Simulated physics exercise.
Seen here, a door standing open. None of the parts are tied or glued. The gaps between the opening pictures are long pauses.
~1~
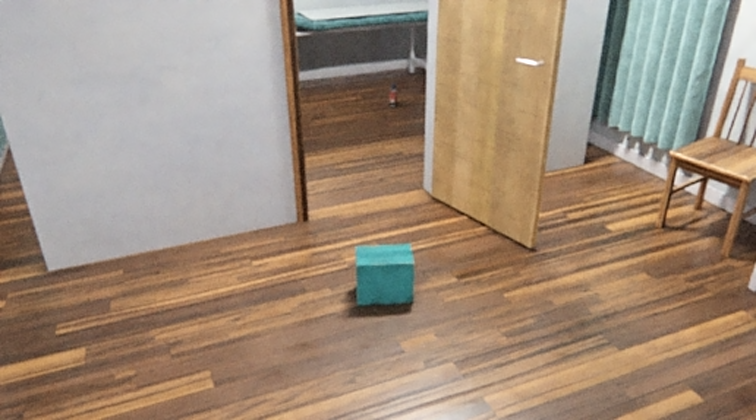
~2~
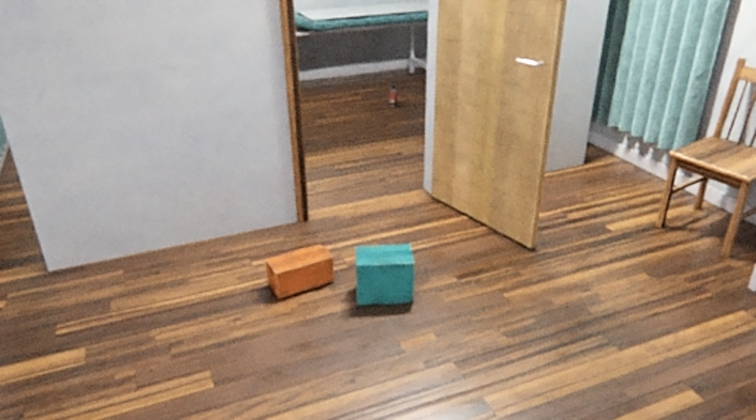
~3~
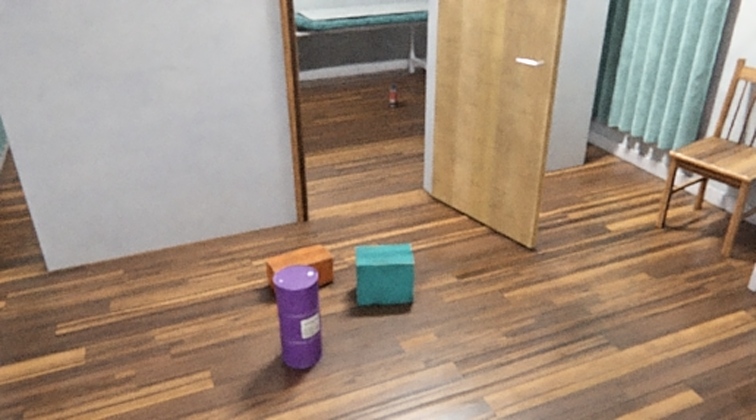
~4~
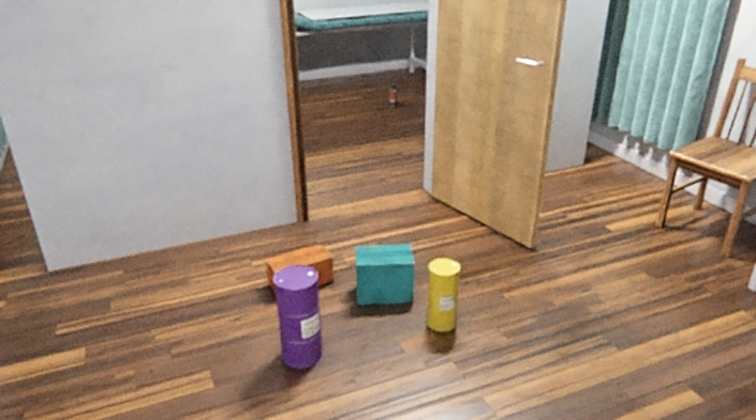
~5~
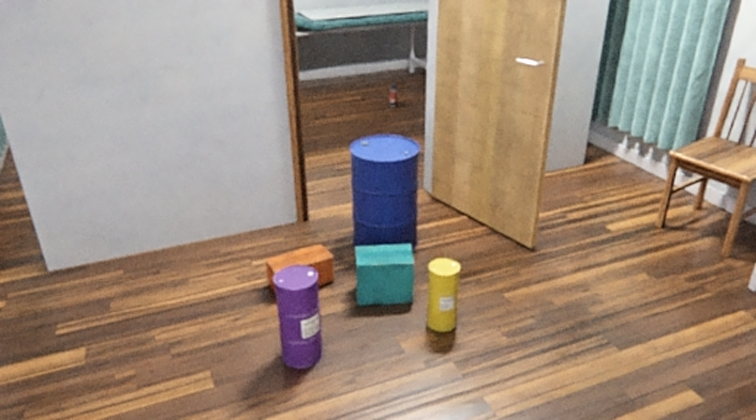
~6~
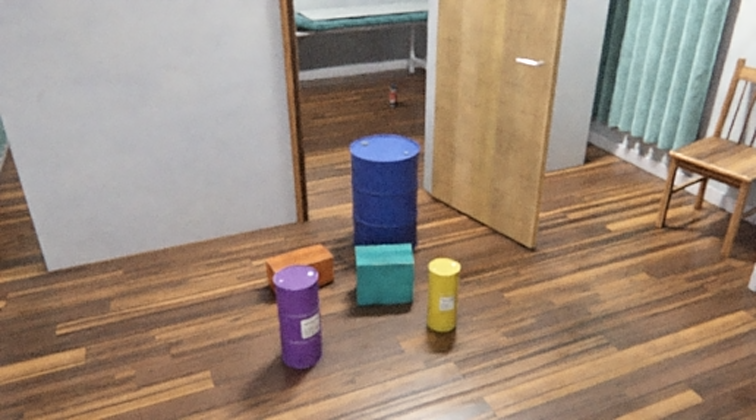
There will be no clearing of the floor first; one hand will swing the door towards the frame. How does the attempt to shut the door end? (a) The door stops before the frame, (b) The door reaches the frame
Option a: The door stops before the frame.
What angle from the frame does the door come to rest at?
Angle: About 55°.
Then, 0.90 s after the last picture, door at 87°.
Then, 1.40 s after the last picture, door at 68°.
At rest, door at 56°; all 5 in place. Seen from the same camera at the end, blue drum near (383, 196).
